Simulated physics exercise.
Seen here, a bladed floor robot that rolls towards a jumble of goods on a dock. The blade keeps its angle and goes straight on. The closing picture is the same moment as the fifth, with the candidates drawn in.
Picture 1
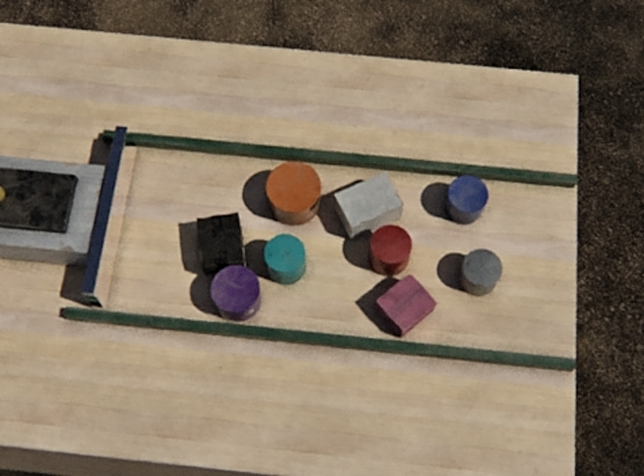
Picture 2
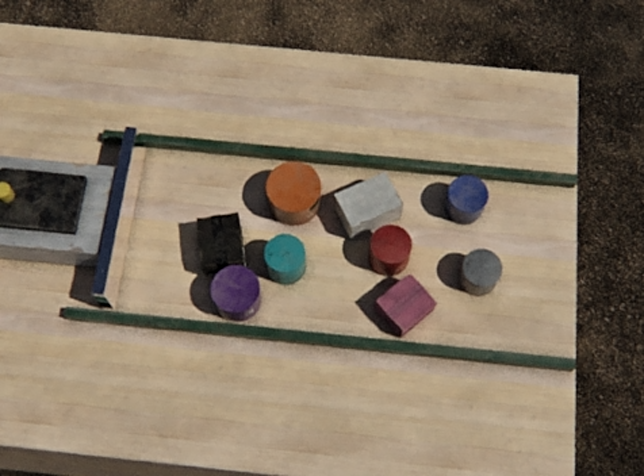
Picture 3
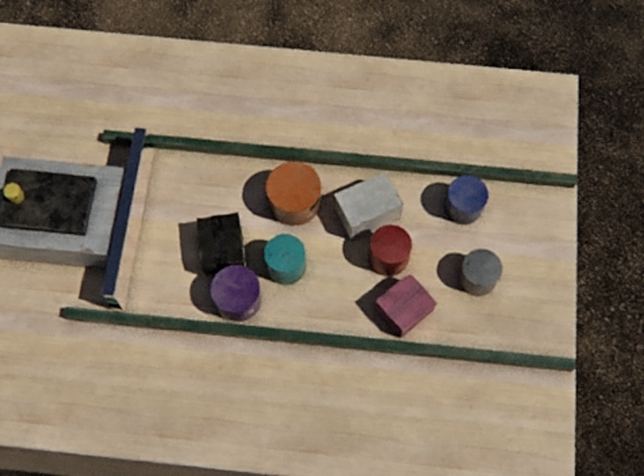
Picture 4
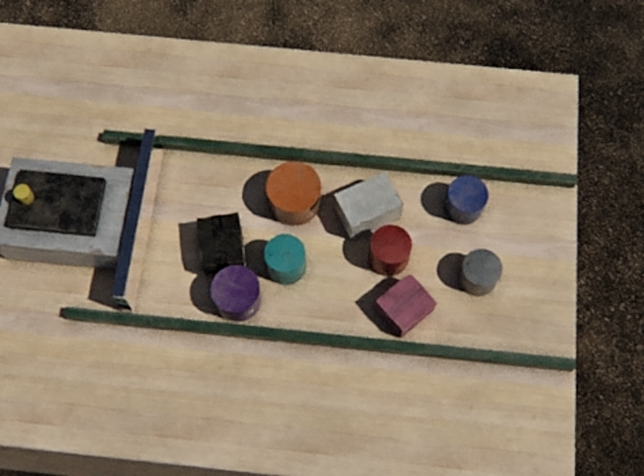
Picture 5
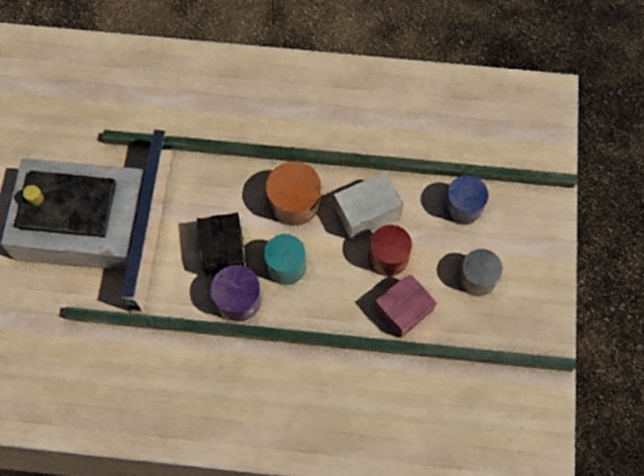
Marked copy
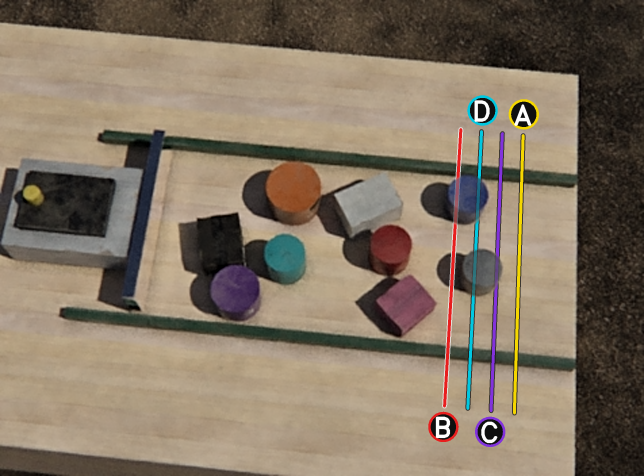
On a wooden dock, a bladed robot rolls slowly right towards scattered, motionless coloured goods.
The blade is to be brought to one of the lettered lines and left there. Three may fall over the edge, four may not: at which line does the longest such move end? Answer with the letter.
Line C.
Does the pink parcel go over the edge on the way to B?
By then, no.
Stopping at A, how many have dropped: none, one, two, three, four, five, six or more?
By then, six or more.
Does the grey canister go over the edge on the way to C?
Yes.
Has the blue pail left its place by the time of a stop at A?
Yes.
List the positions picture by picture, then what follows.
Orange pail (294, 194); black parcel (222, 245); pink parcel (405, 305), in the first picture.
Robot (44, 201); blue pail (466, 200), in the second picture.
Robot (54, 202); grey canister (480, 273), in the third picture.
Robot (64, 203); turquoise canister (286, 260), in the fourth picture.
Robot (73, 204); orange pail (294, 194); black parcel (222, 245); pink parcel (405, 305), in the fifth picture.
On the marked copy, A at (519, 266); B at (453, 260); C at (497, 264); D at (475, 262).
With C. Early on, robot (200, 216); purple pail (295, 300); orange pail (312, 196).
Further on, robot (326, 228); blue pail (539, 207); grey canister (499, 272).
At the end, robot (427, 238); grey canister over the edge; blue pail over the edge; three fallen.
As for the rest, A drops six; B is within the limit but short; D is within the limit but short.
